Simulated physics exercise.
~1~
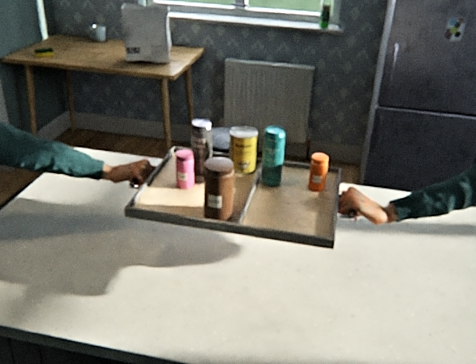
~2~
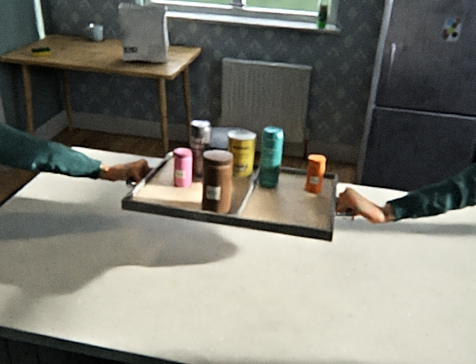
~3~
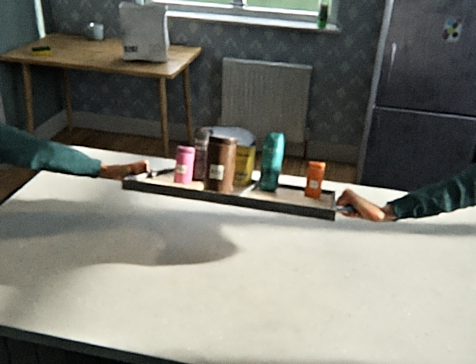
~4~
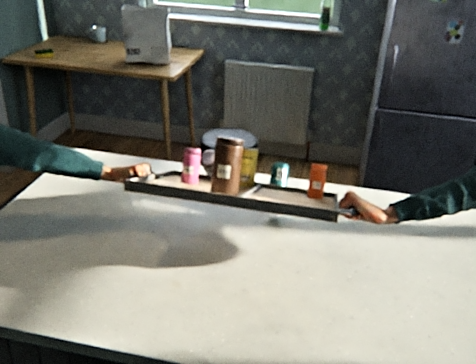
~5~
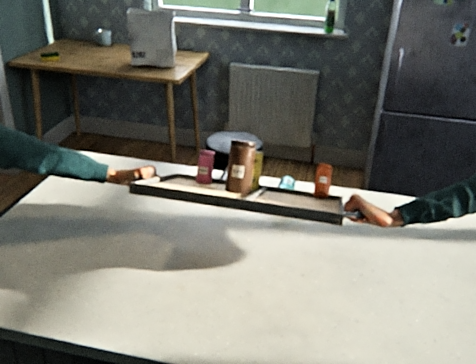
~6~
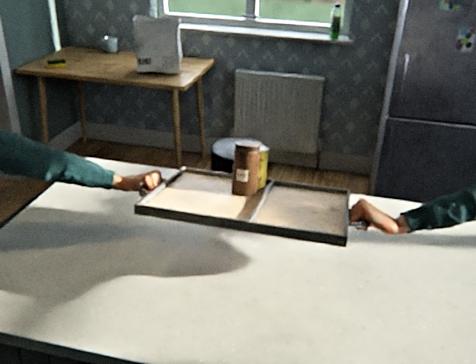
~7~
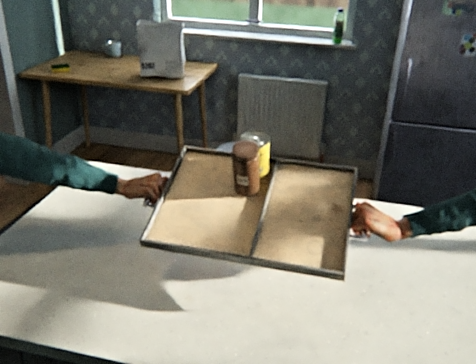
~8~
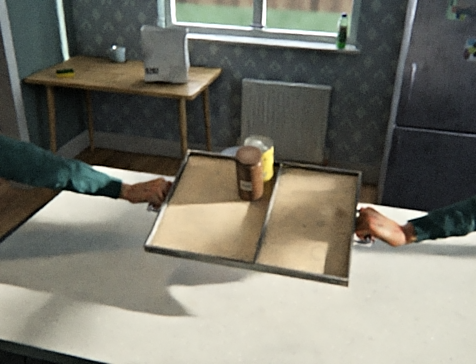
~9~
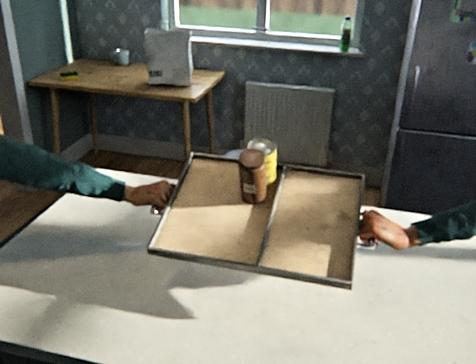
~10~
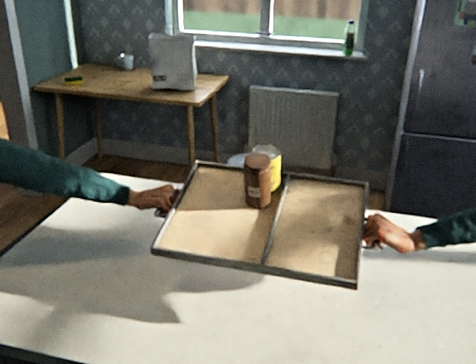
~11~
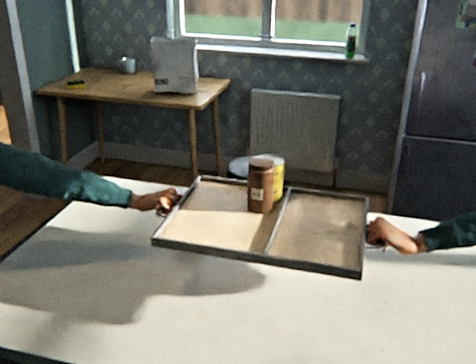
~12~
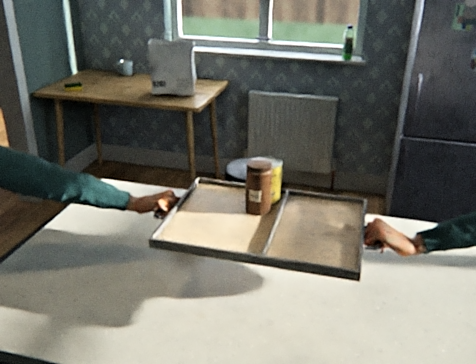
Two hands held a tray of containers over a pale table and tipped its far edge down, so all but the brown jar and yellow tin fell off, then tilted it back toward the viewer and levelled it somewhat, with those two still standing.
